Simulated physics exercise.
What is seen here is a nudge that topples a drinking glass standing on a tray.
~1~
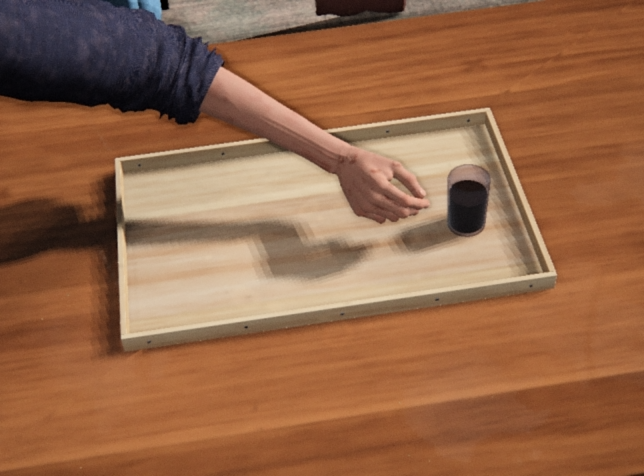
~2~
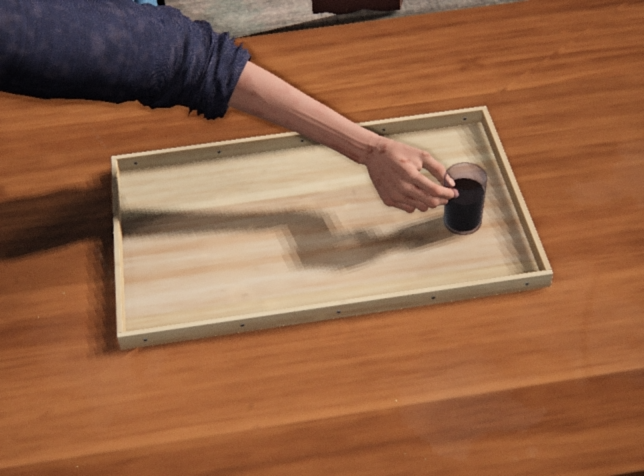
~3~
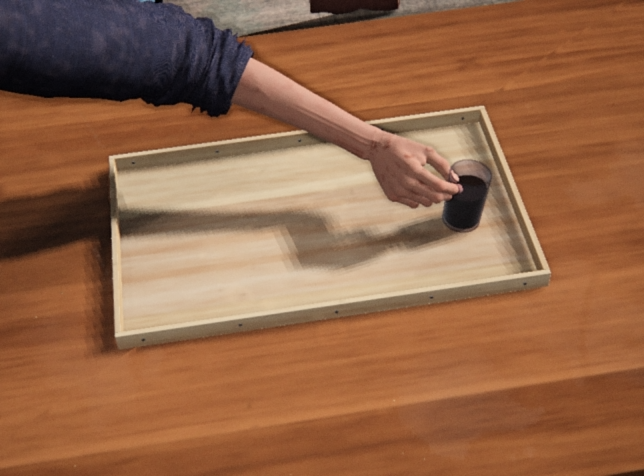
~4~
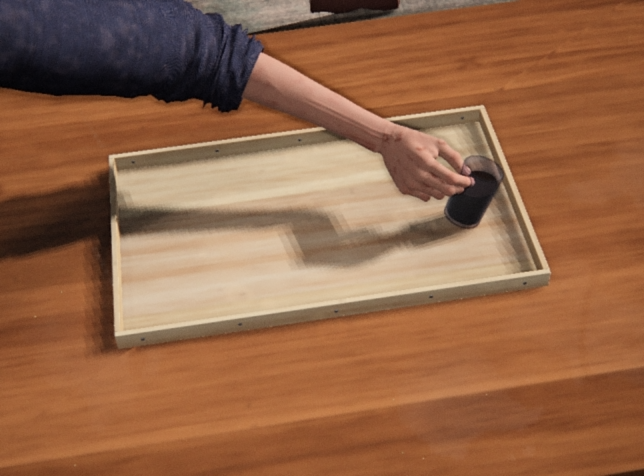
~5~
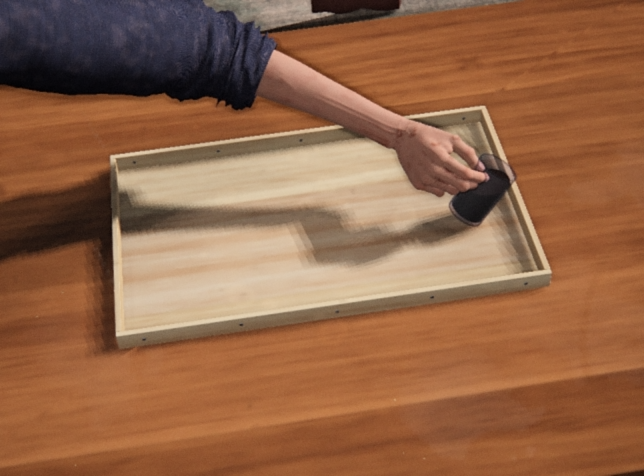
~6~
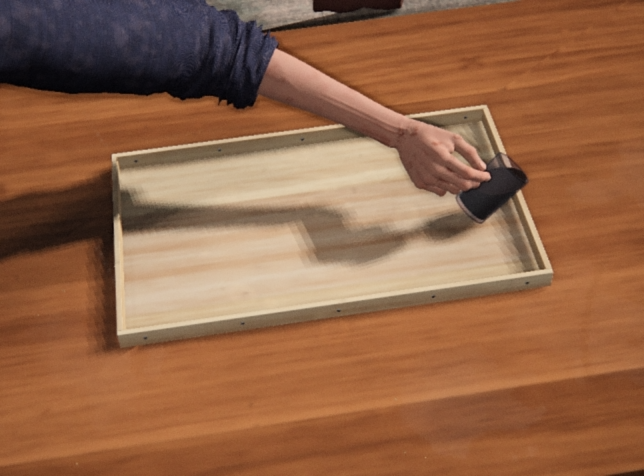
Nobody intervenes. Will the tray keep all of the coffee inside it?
I expect the spill will leave the tray.
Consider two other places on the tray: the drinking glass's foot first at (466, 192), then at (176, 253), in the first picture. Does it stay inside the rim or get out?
One: It gets out on to the top. Two: It stays in the tray.
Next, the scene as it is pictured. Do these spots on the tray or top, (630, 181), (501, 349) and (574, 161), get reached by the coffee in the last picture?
Well, the first one is gotten to, the second one is left alone, and the last one is gotten to.
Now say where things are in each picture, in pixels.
It stands upright; drinking glass (468, 200) about two thirds full; tray (341, 302), in the first frame.
Fingers against its side; drinking glass about two thirds full, surface at (465, 192), in the second frame.
Fingers against its side; drinking glass (466, 195) about two thirds full, in the third frame.
Fingers against its side; drinking glass about two thirds full, surface at (477, 185); tray (335, 299), in the fourth frame.
Fingers against its side; drinking glass (483, 189) tipped 30°, in the fifth frame.
It is falling; drinking glass (493, 187) tipped 45°, in the sixth frame.
A moment on, the drinking glass lies across the rim; the puddle covers about as much as a plate; it spreads outside the tray.
Further on, the puddle covers about as much as a tray; it spreads outside the tray.
When it is over, the puddle covers about as much as a tray; it spreads outside the tray.
